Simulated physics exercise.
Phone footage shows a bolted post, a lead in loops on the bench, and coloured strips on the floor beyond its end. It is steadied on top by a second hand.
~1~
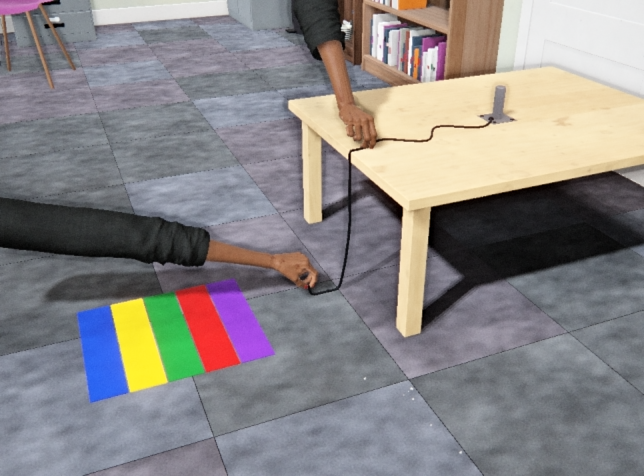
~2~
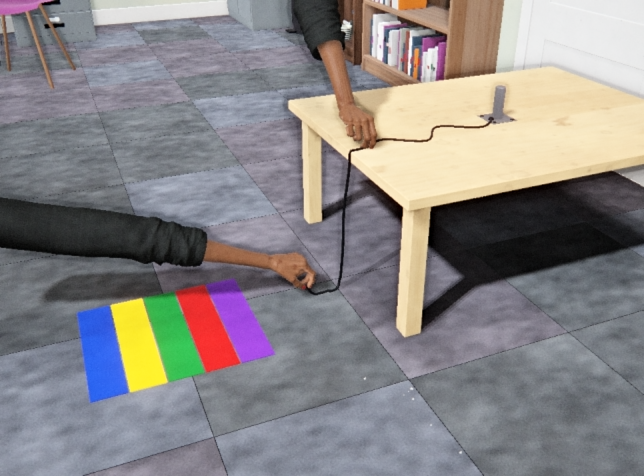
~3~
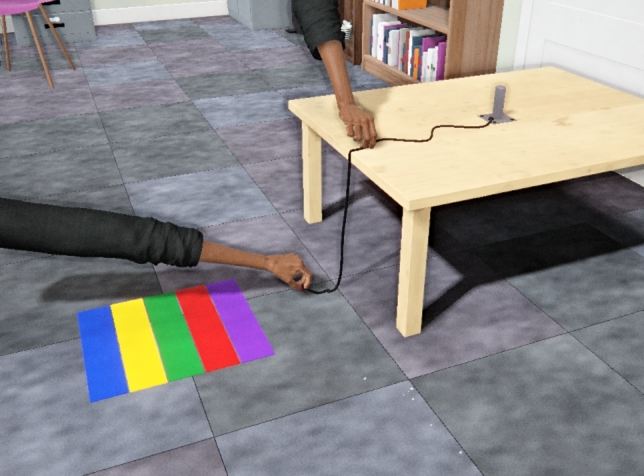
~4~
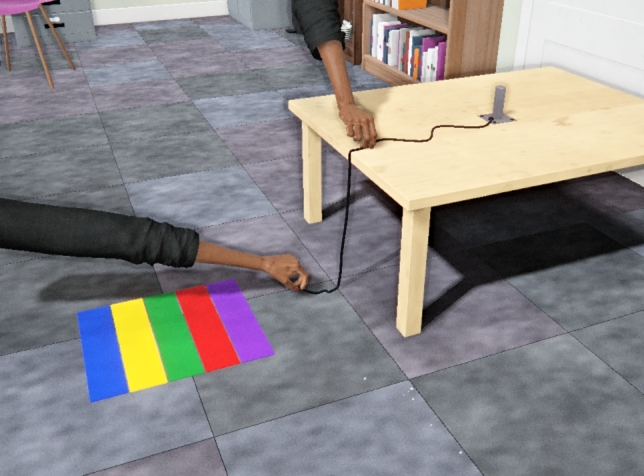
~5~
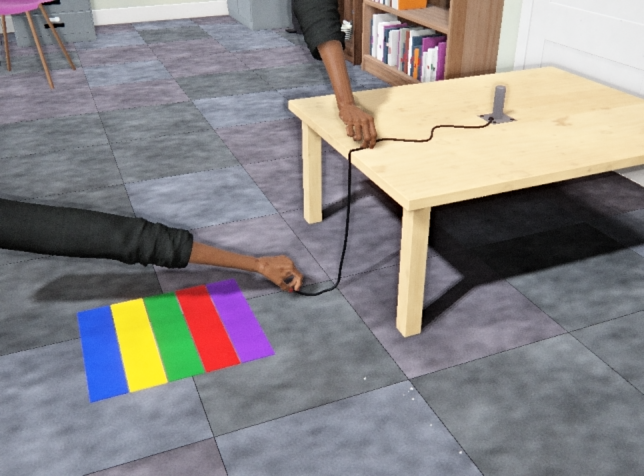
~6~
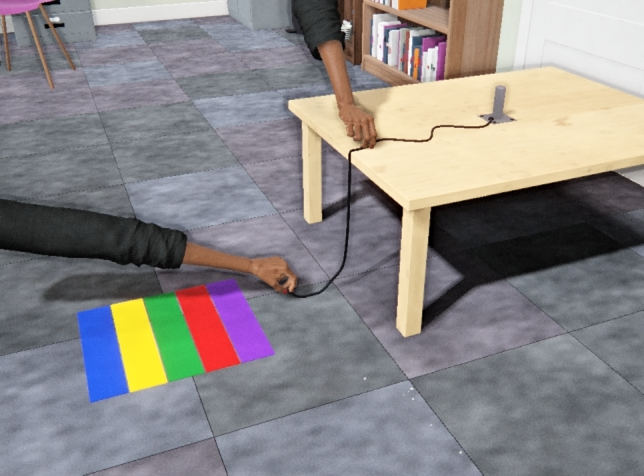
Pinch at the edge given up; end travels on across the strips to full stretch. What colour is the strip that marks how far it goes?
That strip is green.
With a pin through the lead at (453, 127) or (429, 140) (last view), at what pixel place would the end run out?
Try one ends near (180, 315), try two near (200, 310).
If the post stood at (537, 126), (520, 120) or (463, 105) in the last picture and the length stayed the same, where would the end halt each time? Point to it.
The three places are (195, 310), (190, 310) and (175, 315), in that order.
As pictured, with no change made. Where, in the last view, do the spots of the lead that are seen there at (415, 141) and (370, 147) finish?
The first moves to (389, 142), the second to (342, 161).
A little later, end near (228, 304); over purple.
Next, end near (191, 312); over red.
When it is tight, end near (168, 317); over green. The green one.
